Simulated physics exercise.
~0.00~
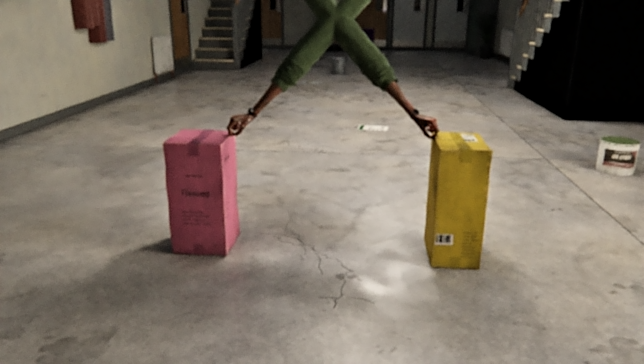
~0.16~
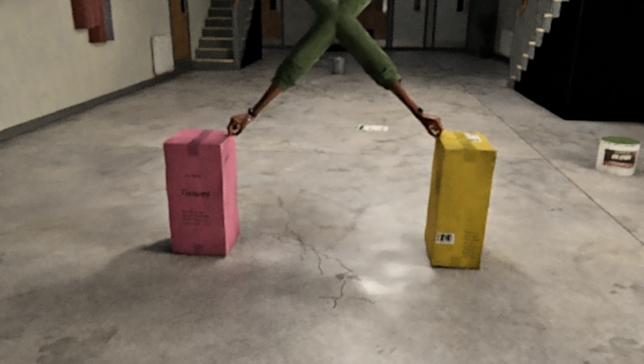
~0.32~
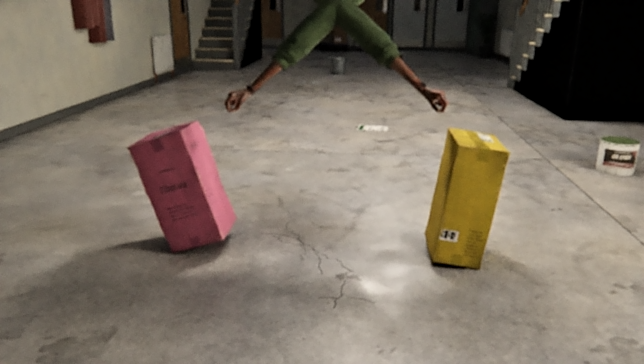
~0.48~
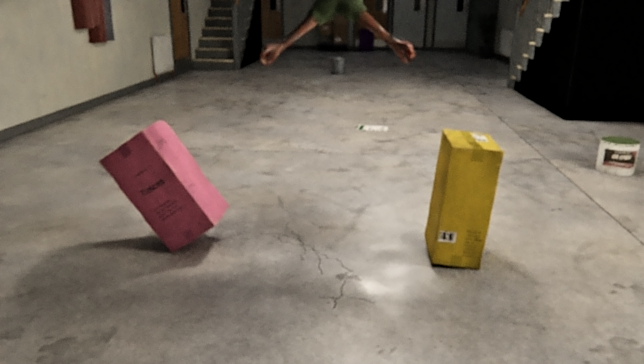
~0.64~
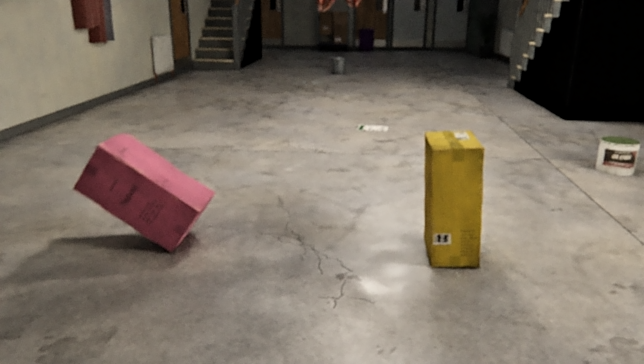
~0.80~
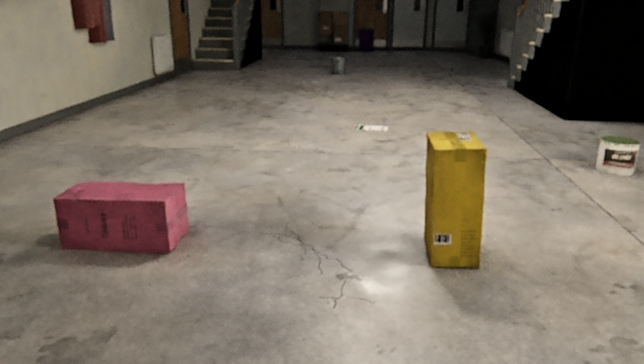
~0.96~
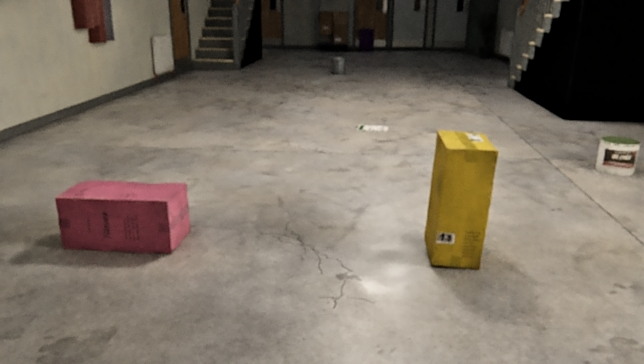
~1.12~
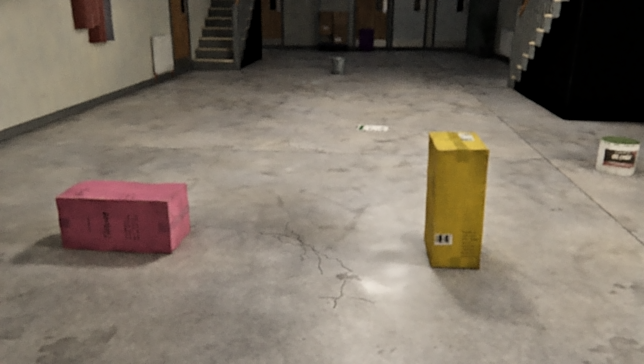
Two hands push a pink box, which topples left, and a yellow box, which stays standing.
